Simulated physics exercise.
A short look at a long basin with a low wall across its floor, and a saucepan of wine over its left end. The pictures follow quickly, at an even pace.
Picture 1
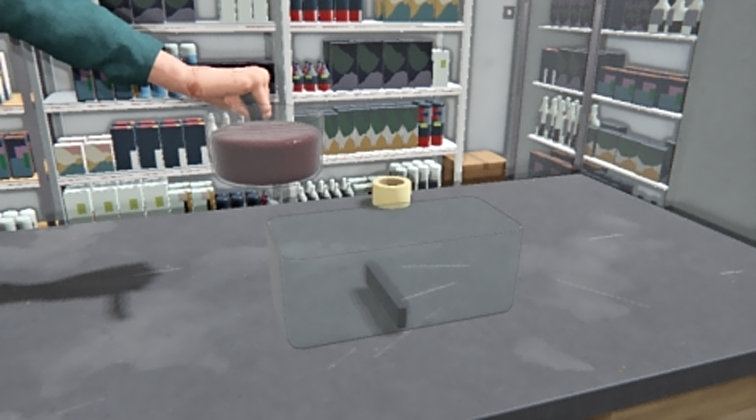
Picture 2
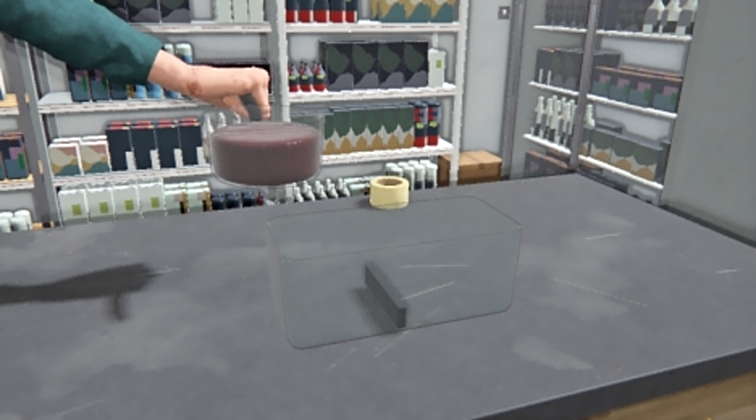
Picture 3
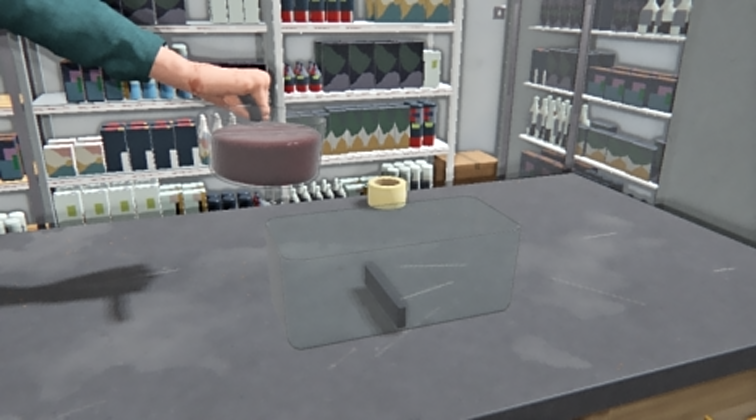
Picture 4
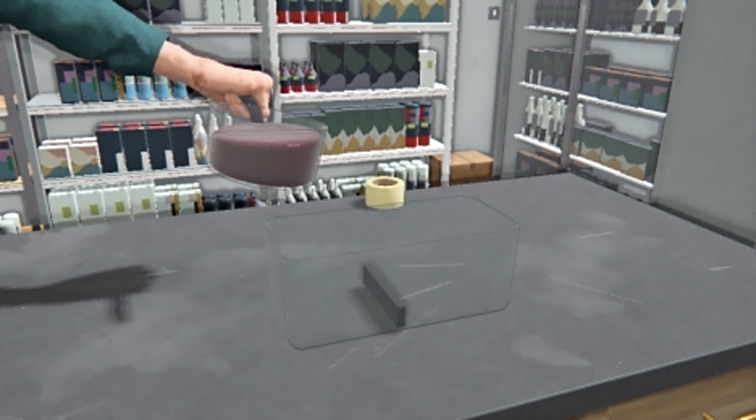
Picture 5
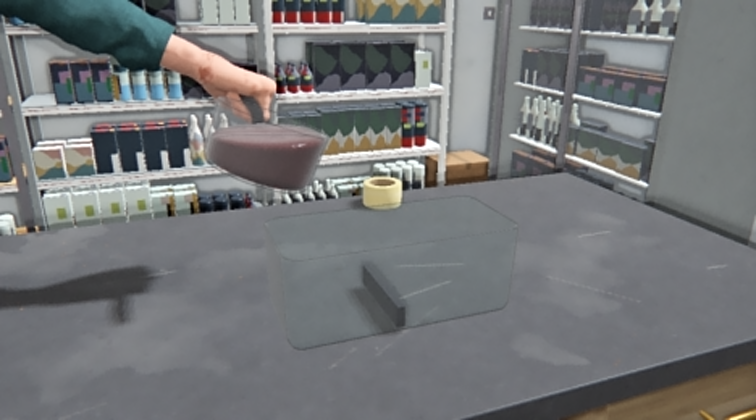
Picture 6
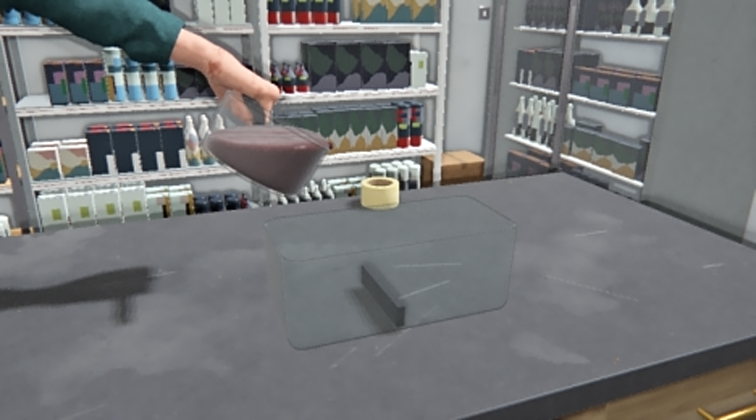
A hand in a dark green sleeve holds a clear round pan of dark red wine above the left end of a long, see-through basin on a dark grey counter, viewed from slightly above. A low dark wall crosses the basin's floor, with a pale yellow tape roll behind and stocked shelves beyond. The pan starts level, then tilts steadily rightward, faster as it goes, while the view drifts slightly.
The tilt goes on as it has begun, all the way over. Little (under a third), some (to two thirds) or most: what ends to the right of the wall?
It comes to not even a third.
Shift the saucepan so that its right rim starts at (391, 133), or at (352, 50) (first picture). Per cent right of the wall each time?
Near 85 % and 65 %.
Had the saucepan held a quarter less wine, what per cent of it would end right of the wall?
Roughly 10 in a hundred.
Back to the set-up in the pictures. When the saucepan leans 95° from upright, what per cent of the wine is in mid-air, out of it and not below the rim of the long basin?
Close to 35 per cent.
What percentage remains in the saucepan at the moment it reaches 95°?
It comes to 25 per cent or so.
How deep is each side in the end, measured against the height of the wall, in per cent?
Left: 80 %. Right: 20 %.
A moment on, the saucepan is tipped on its side and 26 per cent is still to pour, 36 is left of the wall and 3 right of it.
Next, the saucepan is tipped right over and 3 per cent is still to pour, 80 is left of the wall and 12 right of it.
Then the saucepan is tipped right over and 0 per cent is still to pour, 82 is left of the wall and 17 right of it.
Later the saucepan is tipped right over and 0 per cent is still to pour, 79 is left of the wall and 20 right of it.
Finally, 79 per cent lies left of the wall, 20 right of it and 1 outside.
